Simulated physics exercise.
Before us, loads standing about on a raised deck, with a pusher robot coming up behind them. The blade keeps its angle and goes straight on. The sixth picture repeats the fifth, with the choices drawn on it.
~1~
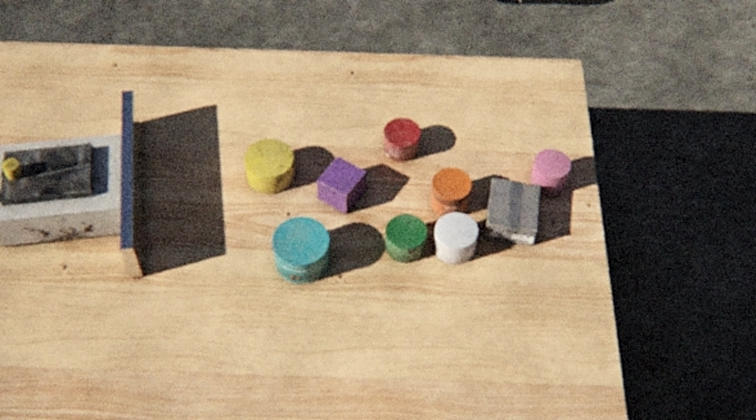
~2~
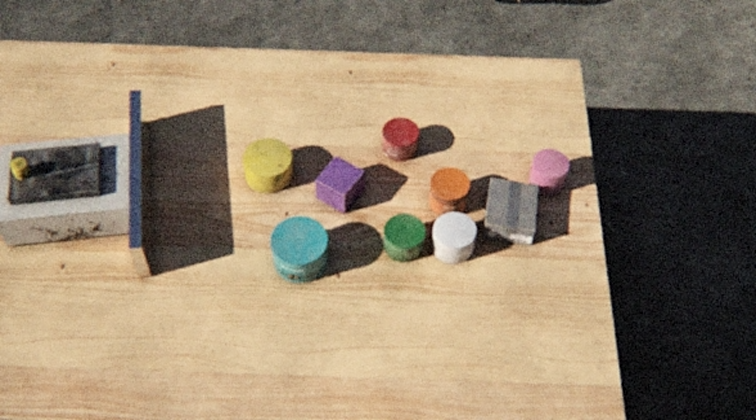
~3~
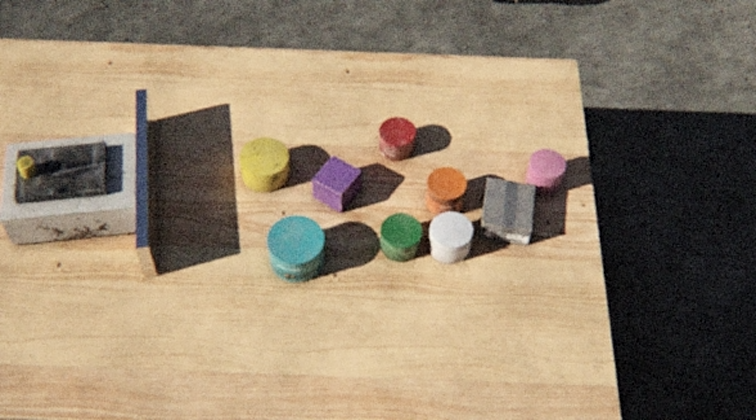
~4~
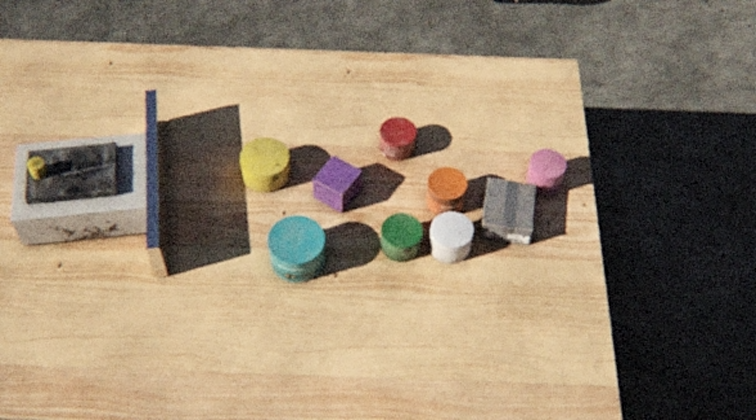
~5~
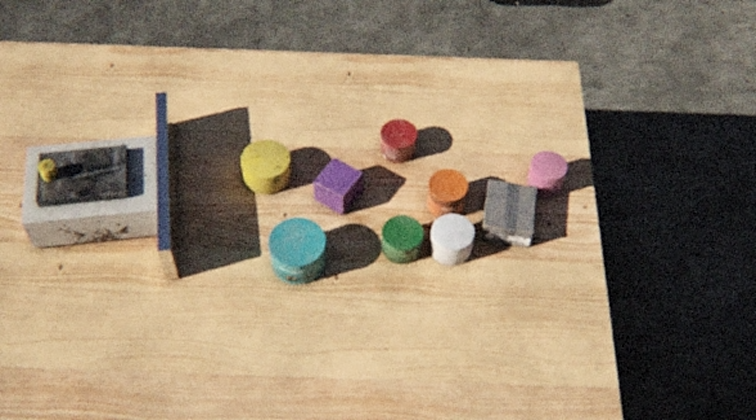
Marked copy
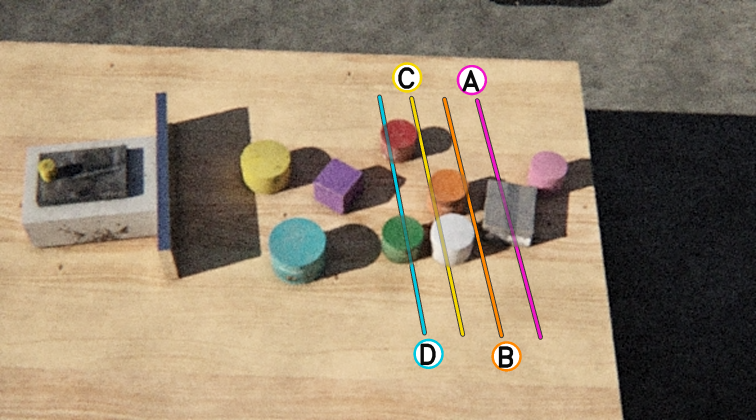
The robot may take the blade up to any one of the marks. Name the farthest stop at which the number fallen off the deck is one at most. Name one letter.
It can go as far as A.
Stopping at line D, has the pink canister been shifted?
By then, no.
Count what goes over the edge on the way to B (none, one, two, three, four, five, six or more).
By then, none.
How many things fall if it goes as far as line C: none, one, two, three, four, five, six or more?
By then, none.
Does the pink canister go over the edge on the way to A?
No.
On the copy, A at (506, 209); B at (471, 208); C at (435, 206); D at (400, 205).
On A. First, robot (215, 178); yellow canister (315, 164); turquoise pail (330, 250).
Then, robot (340, 183); grey parcel (529, 215); white canister (507, 248).
Finally, robot (437, 186); grey parcel (595, 209); white canister (600, 253); none fallen.
By contrast, B is within the limit but short; C is within the limit but short; D is within the limit but short.
